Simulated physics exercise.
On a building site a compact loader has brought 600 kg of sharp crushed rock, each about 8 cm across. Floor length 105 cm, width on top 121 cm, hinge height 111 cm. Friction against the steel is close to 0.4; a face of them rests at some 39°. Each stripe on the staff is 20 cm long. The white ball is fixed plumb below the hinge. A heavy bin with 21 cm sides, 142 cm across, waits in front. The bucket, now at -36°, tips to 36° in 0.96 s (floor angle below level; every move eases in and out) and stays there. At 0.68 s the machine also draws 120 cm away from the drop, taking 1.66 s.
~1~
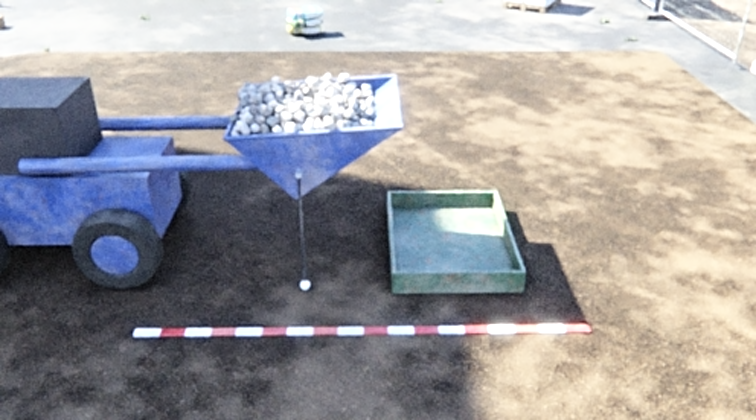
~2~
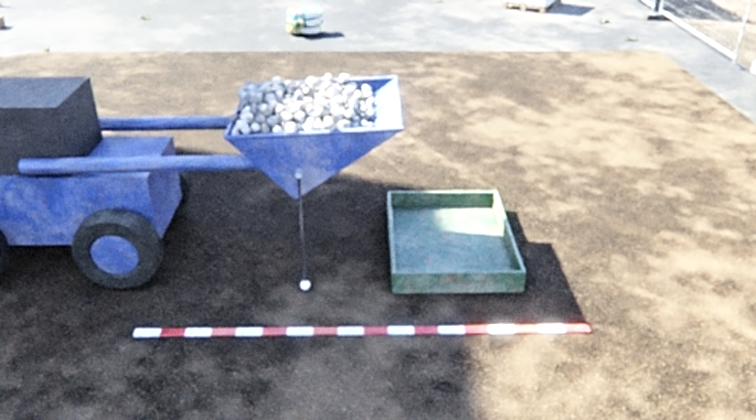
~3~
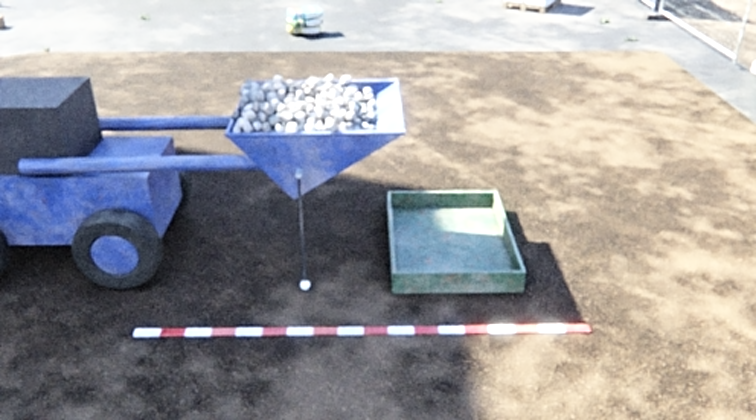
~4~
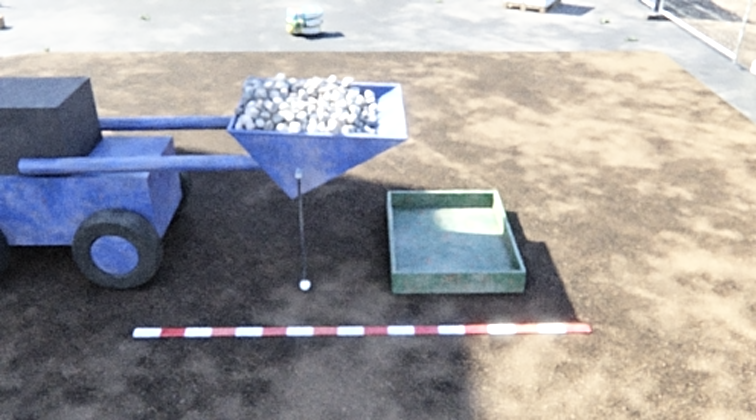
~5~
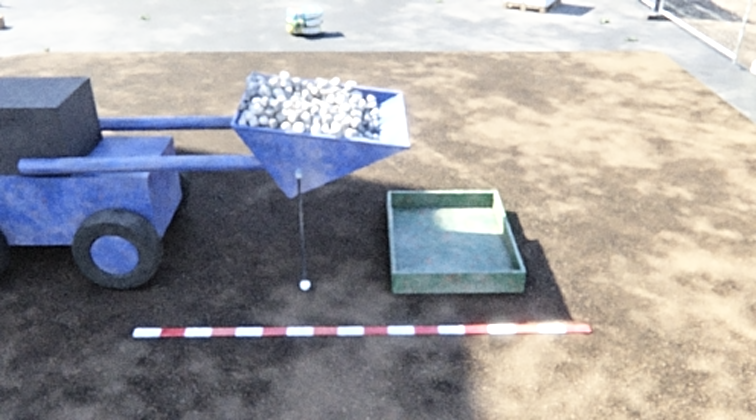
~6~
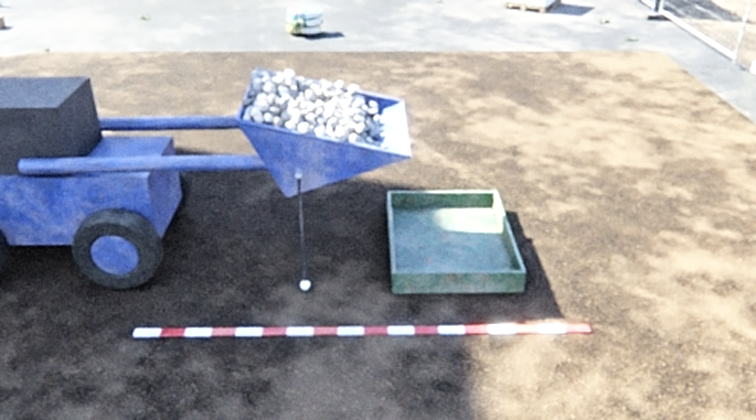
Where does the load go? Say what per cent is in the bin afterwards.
Roughly 25 per cent ends in the bin.
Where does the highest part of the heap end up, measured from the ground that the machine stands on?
About 36 cm above it.
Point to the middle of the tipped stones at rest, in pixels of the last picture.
Their middle is at about (368, 242).
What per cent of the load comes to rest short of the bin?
Near 75 in a hundred.
A little later the floor is at 25°; 100 % in the bucket; the foremost stones are at (384, 191).
Then the floor is at 36°; 69 % in the bucket, 25 % short of the bin, 6 % in the bin; the foremost stones are at (416, 245).
Later still the floor is at 36°; 0 % in the bucket, 73 % short of the bin, 26 % in the bin, 1 % beside or beyond the bin; the foremost stones are at (502, 246).
In the end the floor is at 36°; 0 % in the bucket, 73 % short of the bin, 26 % in the bin, 1 % beside or beyond the bin; the foremost stones are at (502, 246).
